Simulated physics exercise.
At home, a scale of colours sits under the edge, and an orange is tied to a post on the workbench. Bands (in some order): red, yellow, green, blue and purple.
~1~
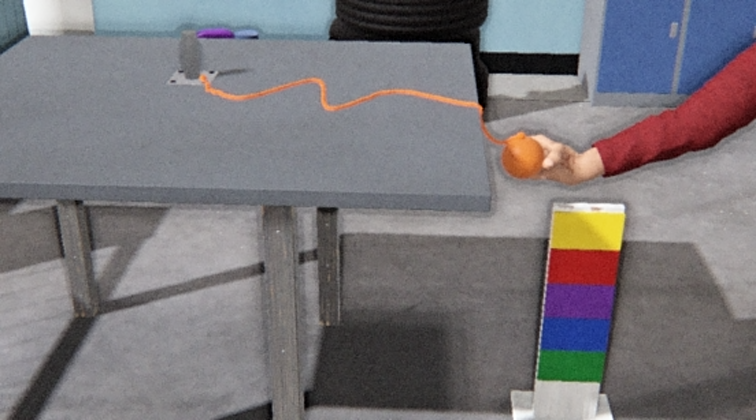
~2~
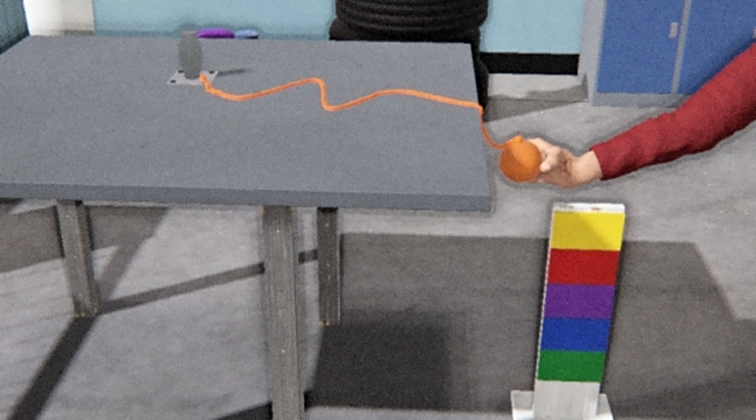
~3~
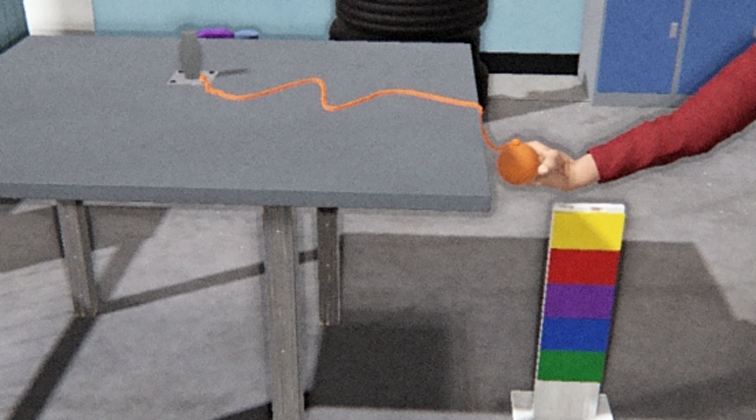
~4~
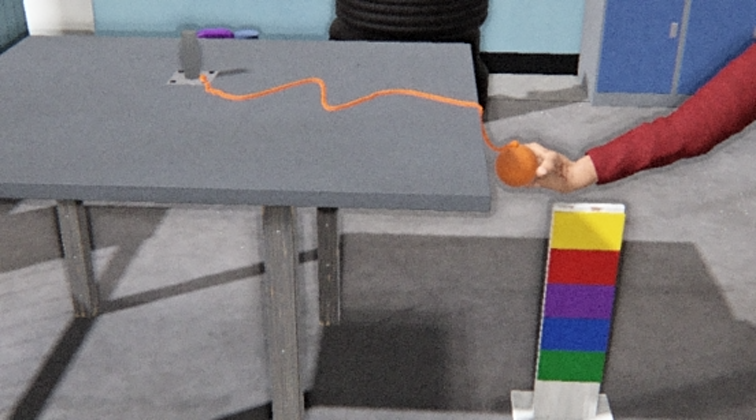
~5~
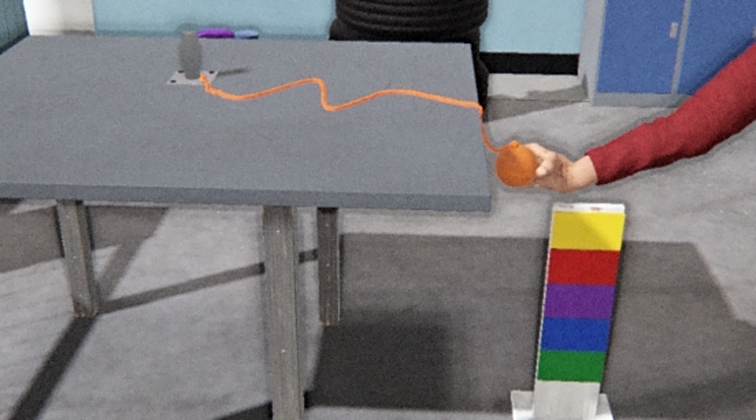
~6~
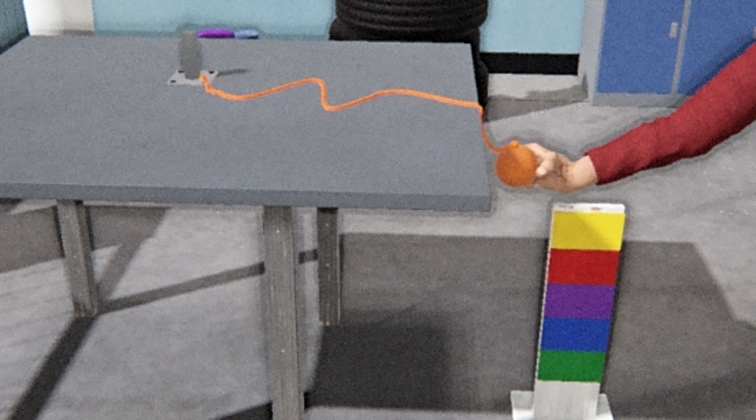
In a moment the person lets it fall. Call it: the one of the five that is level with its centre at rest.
My call is blue.
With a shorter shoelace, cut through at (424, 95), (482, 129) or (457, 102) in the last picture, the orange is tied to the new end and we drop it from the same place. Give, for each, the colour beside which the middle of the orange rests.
It would be yellow; purple; red.
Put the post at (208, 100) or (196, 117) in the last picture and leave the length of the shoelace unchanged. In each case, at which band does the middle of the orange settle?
Try one - green; try two - green.
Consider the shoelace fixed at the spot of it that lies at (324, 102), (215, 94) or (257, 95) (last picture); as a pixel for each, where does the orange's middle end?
Taking the tries in turn: (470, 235), (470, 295) and (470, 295).
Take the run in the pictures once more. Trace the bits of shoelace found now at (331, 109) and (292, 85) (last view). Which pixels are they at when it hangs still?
They go to (463, 102) and to (346, 91).
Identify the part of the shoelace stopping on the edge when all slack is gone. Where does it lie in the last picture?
About (348, 106).
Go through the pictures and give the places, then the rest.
The first frame shows orange (523, 158); yellow (588, 232); red (583, 268); purple (579, 302); blue (575, 336); green (571, 367).
The second frame shows orange (520, 162); shoelace through (213, 90) (283, 88) (324, 95) (370, 98) (450, 101).
The third frame shows orange (518, 164).
The fourth frame shows orange (517, 166); shoelace through (213, 90) (283, 88) (324, 95) (370, 98) (450, 101).
The fifth frame shows orange (516, 166).
The sixth frame shows orange (516, 166); shoelace through (213, 90) (283, 88) (324, 95) (370, 98) (450, 101).
Early on, orange near (456, 294); level with purple.
Midway, orange near (466, 321); level with blue.
Finally, orange near (461, 321); level with blue. The blue one.
